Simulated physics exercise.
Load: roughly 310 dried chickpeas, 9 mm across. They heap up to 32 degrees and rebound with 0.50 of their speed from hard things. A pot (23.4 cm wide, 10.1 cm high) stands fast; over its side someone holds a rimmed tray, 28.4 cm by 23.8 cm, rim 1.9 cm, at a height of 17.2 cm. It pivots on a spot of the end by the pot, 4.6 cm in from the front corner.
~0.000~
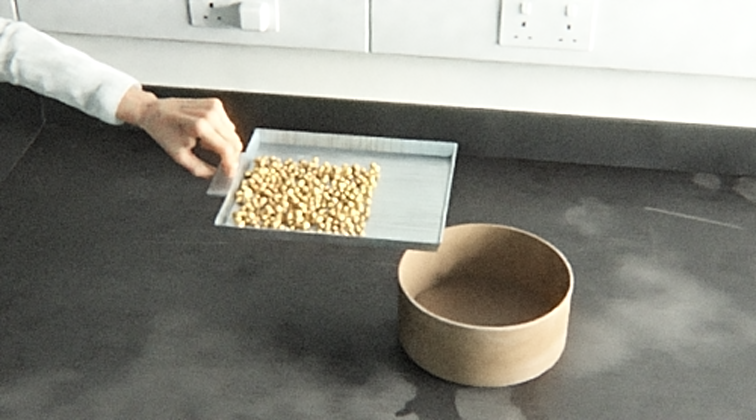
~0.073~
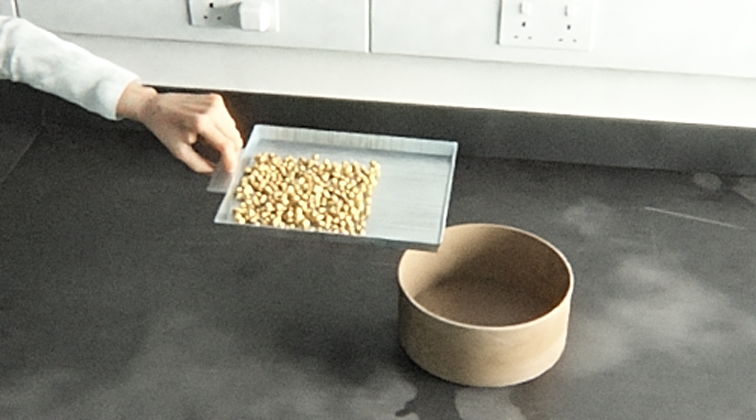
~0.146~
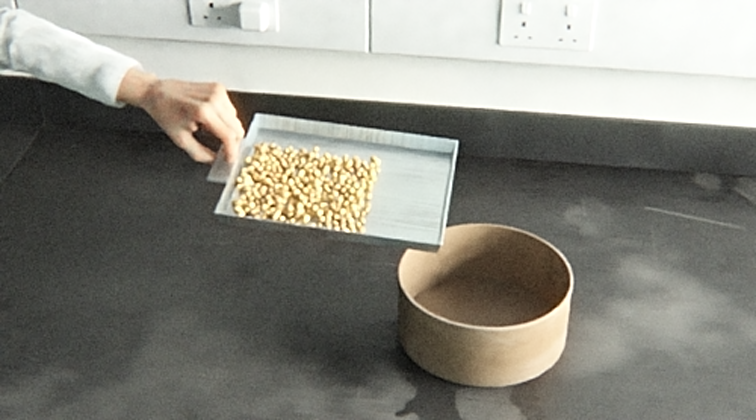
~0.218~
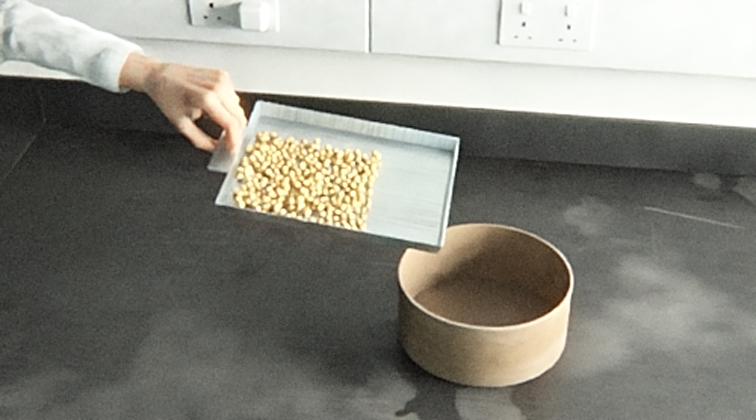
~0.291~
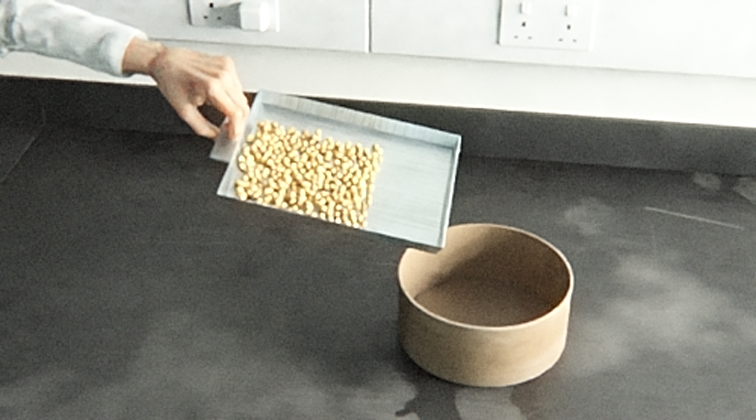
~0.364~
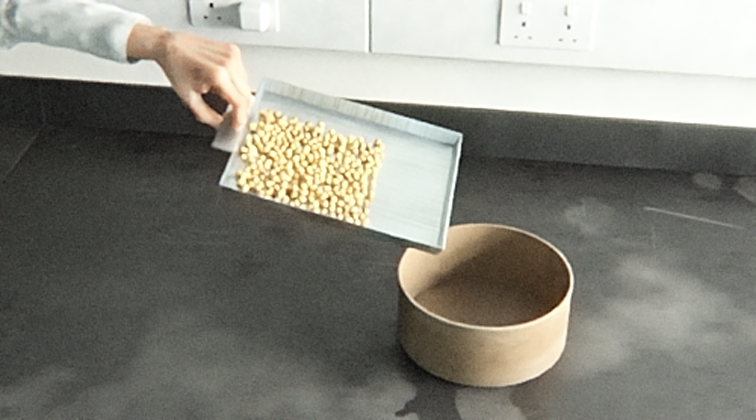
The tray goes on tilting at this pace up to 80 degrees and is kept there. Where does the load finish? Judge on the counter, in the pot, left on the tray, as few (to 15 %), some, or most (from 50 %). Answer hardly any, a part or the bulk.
Counter hardly any, pot the bulk, tray hardly any.
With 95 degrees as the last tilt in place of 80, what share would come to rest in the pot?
Then about 100 per cent.
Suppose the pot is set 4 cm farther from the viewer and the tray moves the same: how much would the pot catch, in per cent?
Then about 70 per cent.
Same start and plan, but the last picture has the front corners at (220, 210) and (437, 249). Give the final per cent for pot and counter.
Pot 30, counter 60.
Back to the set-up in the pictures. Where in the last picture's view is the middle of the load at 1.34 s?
At about (434, 205).
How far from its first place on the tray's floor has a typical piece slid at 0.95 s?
Some 13 cm.
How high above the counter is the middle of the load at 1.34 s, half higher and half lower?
Roughly 22 cm.
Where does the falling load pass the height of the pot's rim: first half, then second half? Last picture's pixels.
At about (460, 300), then at (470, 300).
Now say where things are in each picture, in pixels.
The first picture shows tray tilt 0 degrees, front corners at (220, 222) and (437, 240); middle of the pieces at (309, 197); pot at (485, 273).
The second picture shows tray tilt 1 degrees, front corners at (220, 219) and (437, 240); middle of the pieces at (309, 195).
The third picture shows tray tilt 4 degrees, front corners at (220, 211) and (438, 241), lowest corner right front; middle of the pieces at (309, 188).
The fourth picture shows tray tilt 8 degrees, front corners at (221, 201) and (438, 242), lowest corner right front; middle of the pieces at (310, 181).
The fifth picture shows tray tilt 12 degrees, front corners at (223, 192) and (439, 243), lowest corner right front; middle of the pieces at (311, 174).
The sixth picture shows tray tilt 16 degrees, front corners at (226, 183) and (440, 244), lowest corner right front; middle of the pieces at (313, 167); pot at (485, 273). The tray's pace is about 50 degrees a second.
After 0.95 s, tilt 46 degrees; the tray holds 100 %, the pot 0 %.
Then, at 1.34 s, tilt 66 degrees; the tray holds 90 %, the pot 5 %.
Then, at 1.82 s, tilt 80 degrees; the tray holds 80 %, the pot 15 %.
In the end, at 3.2 s, counter 0 %, pot 95 %, tray 5 %.
